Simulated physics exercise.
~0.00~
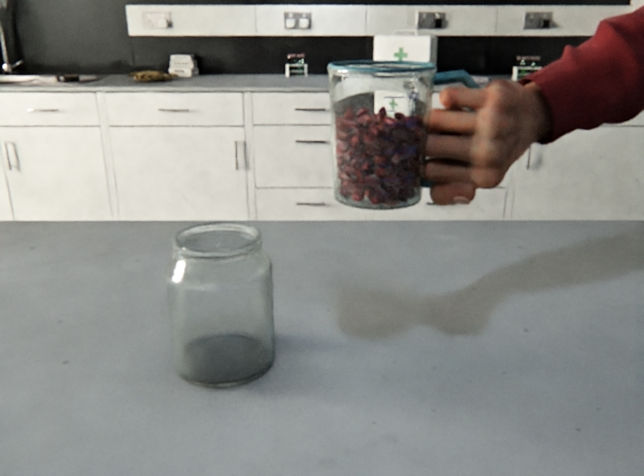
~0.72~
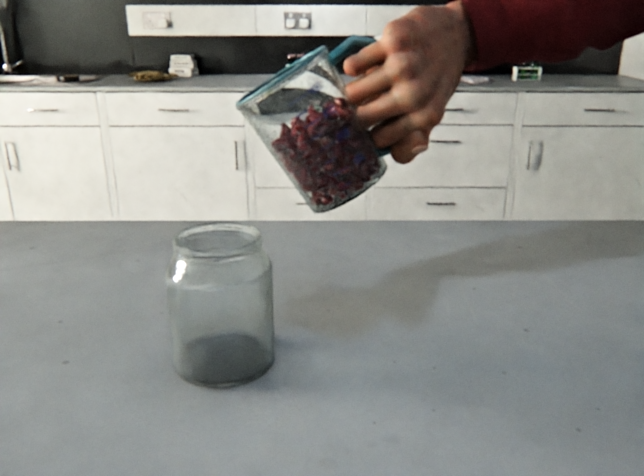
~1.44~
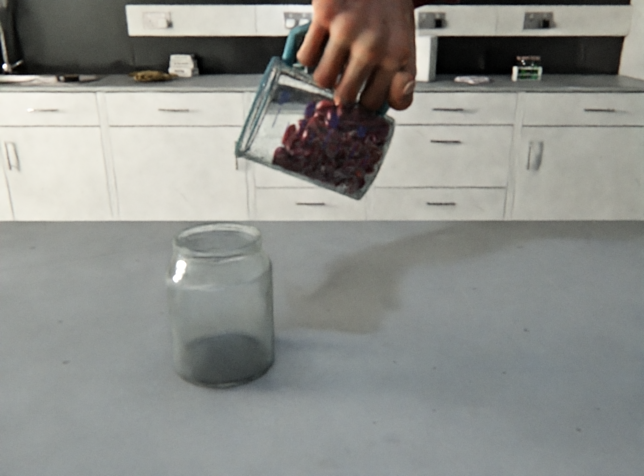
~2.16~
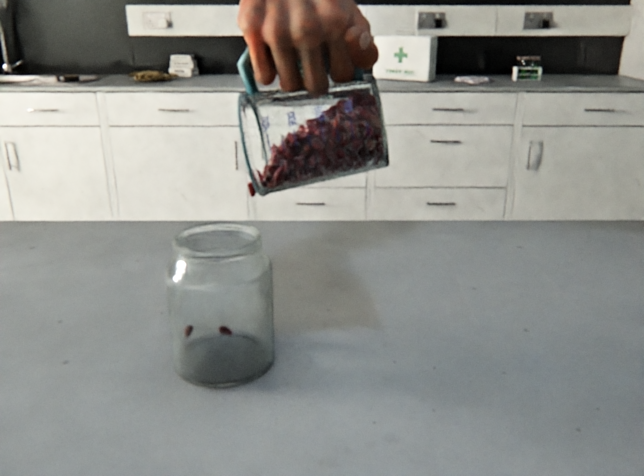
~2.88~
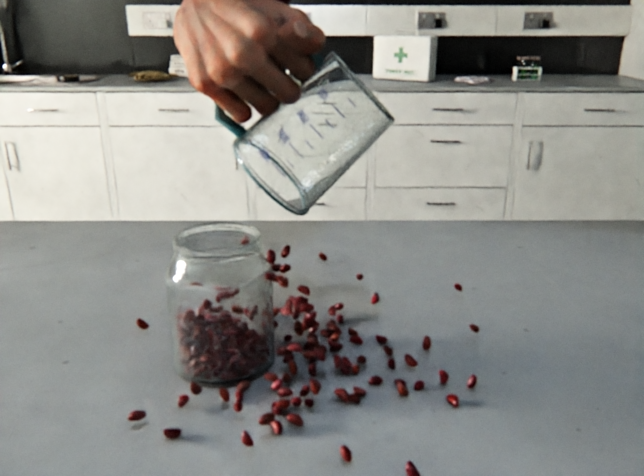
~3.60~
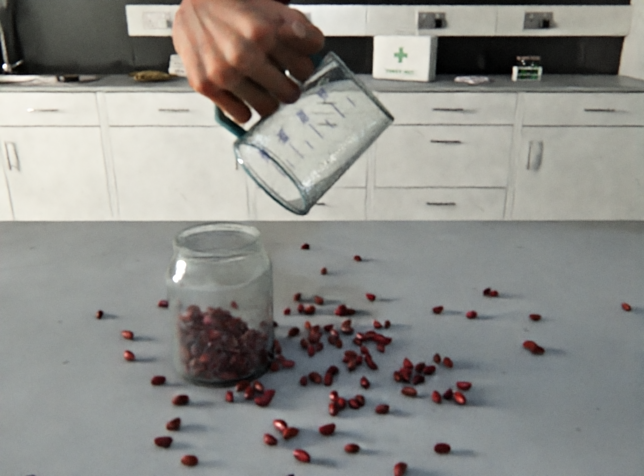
At first, a hand in a red sleeve holds a clear cup of dark red beans upright by its handle, above and to the right of an empty glass jar on a grey worktop. The hand moves left and tips the cup toward the jar, turning it onto its side. A few beans drop into the jar as the tilting continues. Then the rest rush out, many landing in the jar while others scatter across the worktop. Finally, the cup hangs empty with its mouth down, the jar holds most of the beans, and the others lie spread around it.
